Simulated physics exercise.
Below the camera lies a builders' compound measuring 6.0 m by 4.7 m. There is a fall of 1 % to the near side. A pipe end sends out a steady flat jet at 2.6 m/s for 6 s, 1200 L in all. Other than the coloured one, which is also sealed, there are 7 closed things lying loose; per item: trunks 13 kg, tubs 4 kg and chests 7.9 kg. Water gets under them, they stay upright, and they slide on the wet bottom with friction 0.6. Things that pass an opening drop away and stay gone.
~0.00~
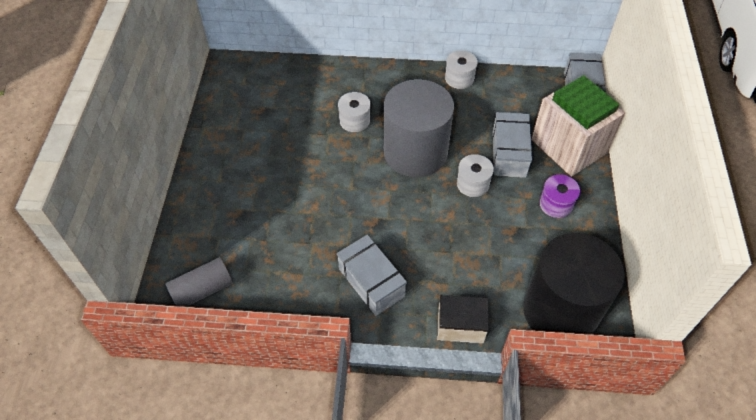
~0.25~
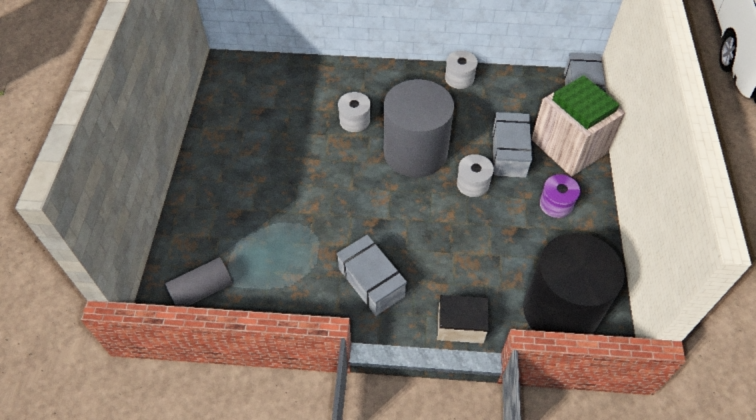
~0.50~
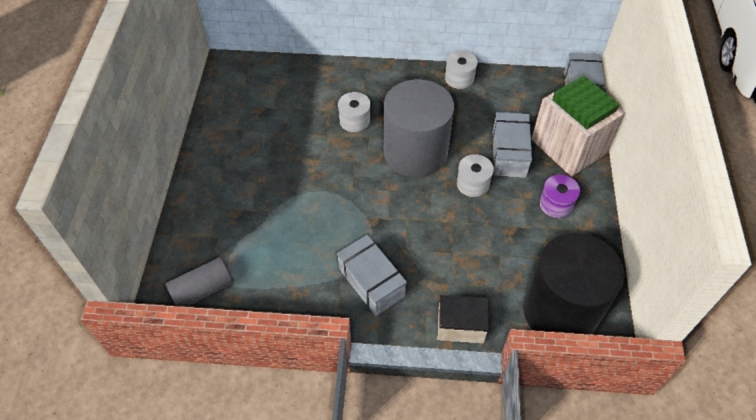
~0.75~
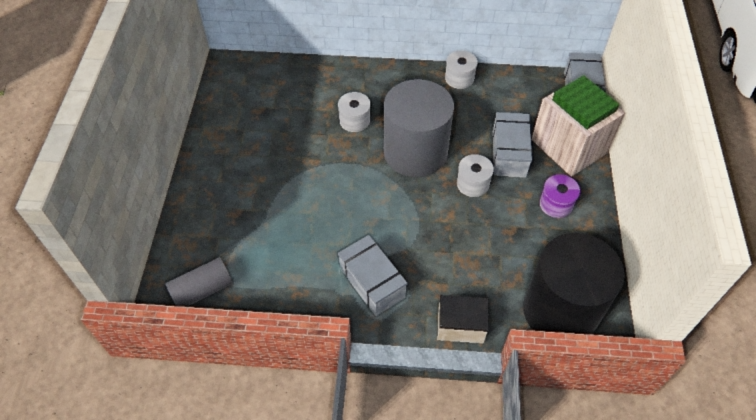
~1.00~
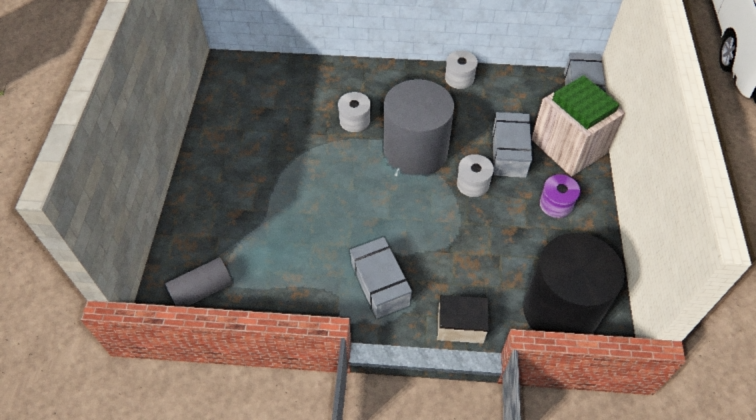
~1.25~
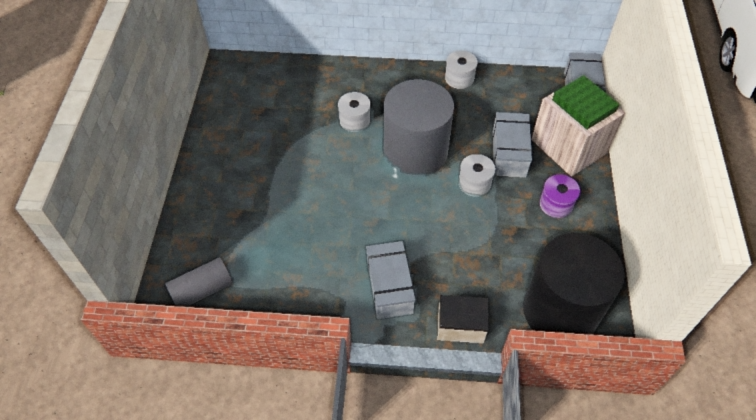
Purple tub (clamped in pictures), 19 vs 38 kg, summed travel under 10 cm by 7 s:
Heavier only.
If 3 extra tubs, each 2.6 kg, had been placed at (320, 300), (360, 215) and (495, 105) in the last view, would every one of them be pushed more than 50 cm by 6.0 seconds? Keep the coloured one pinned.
In the order given, not as far, further and further.
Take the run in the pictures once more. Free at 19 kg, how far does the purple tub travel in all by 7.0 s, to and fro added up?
I'd say roughly 60 centimetres in all.
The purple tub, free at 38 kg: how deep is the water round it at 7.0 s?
Depth: Approx. 14 cm.
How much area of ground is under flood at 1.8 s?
Roughly 10.0 m2 of it is wet.
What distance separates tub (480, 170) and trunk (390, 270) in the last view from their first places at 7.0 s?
Respectively 60 cm and 100 cm.
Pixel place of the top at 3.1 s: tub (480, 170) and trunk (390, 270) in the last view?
Approx. (529, 169); approx. (446, 289).
After 1.8 s the purple tub would be 0 cm from its start with 19 kg and 0 cm from its start with 38 kg; 1 cm of water round it then.
After 3.1 s the purple tub would be 3 cm from its start with 19 kg and 0 cm from its start with 38 kg; 6 cm of water round it then.
After 4.9 s the purple tub would be 28 cm from its start with 19 kg and 0 cm from its start with 38 kg; 11 cm of water round it then.
After 7.0 s the purple tub would be 56 cm from its start with 19 kg and 0 cm from its start with 38 kg; 14 cm of water round it then.
